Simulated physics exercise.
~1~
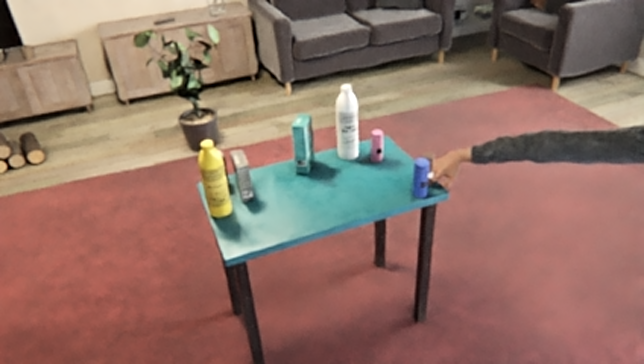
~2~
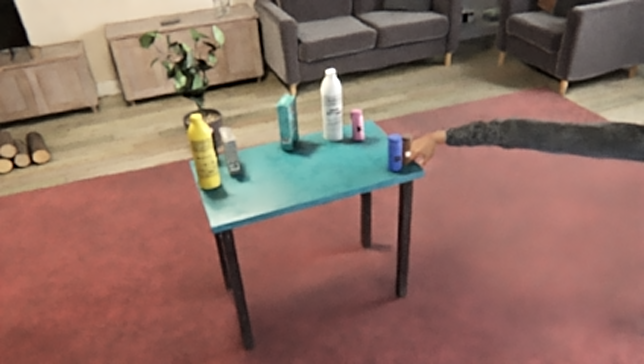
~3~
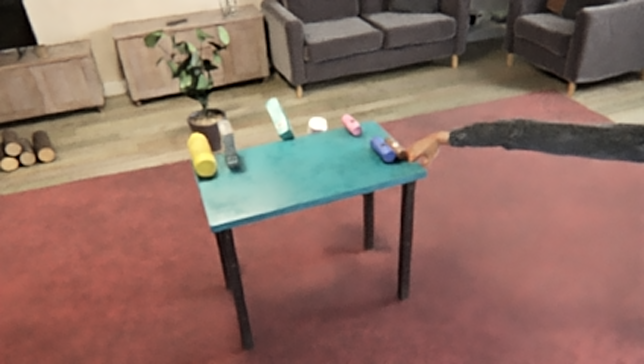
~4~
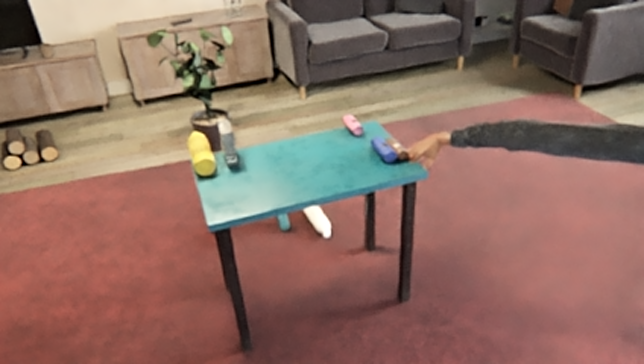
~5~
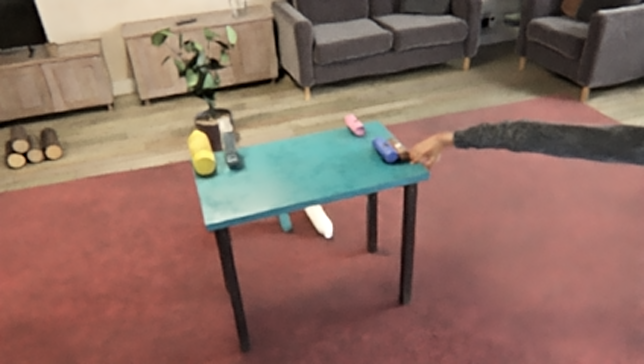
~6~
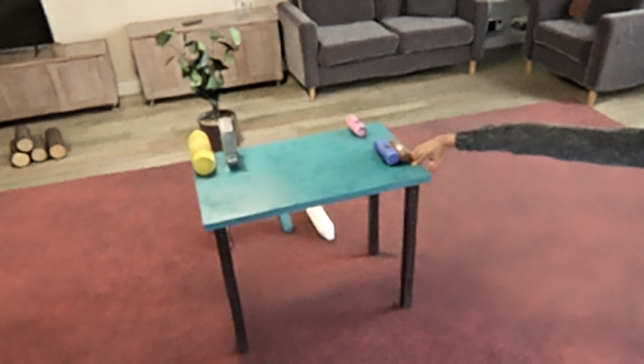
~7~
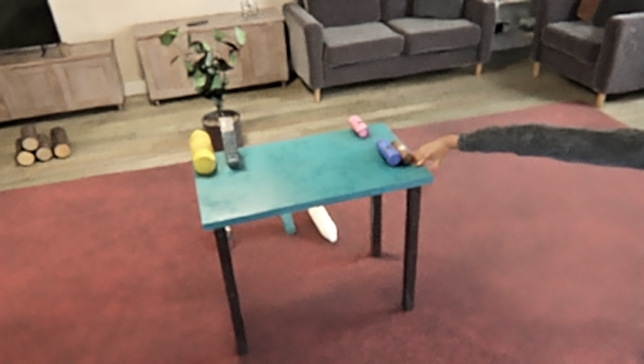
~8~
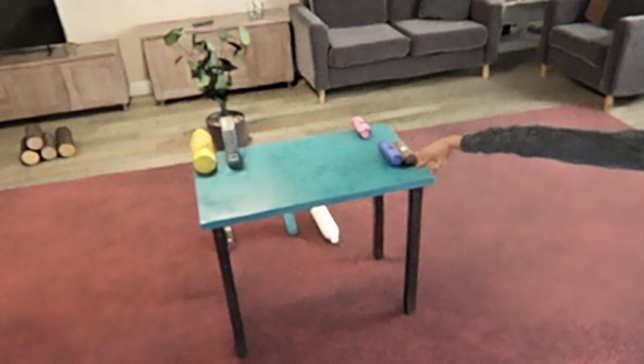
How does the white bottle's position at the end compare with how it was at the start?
At the start the white bottle stands upright near the back of the table, but by the end it is lying on its side on the carpet, beyond the table.
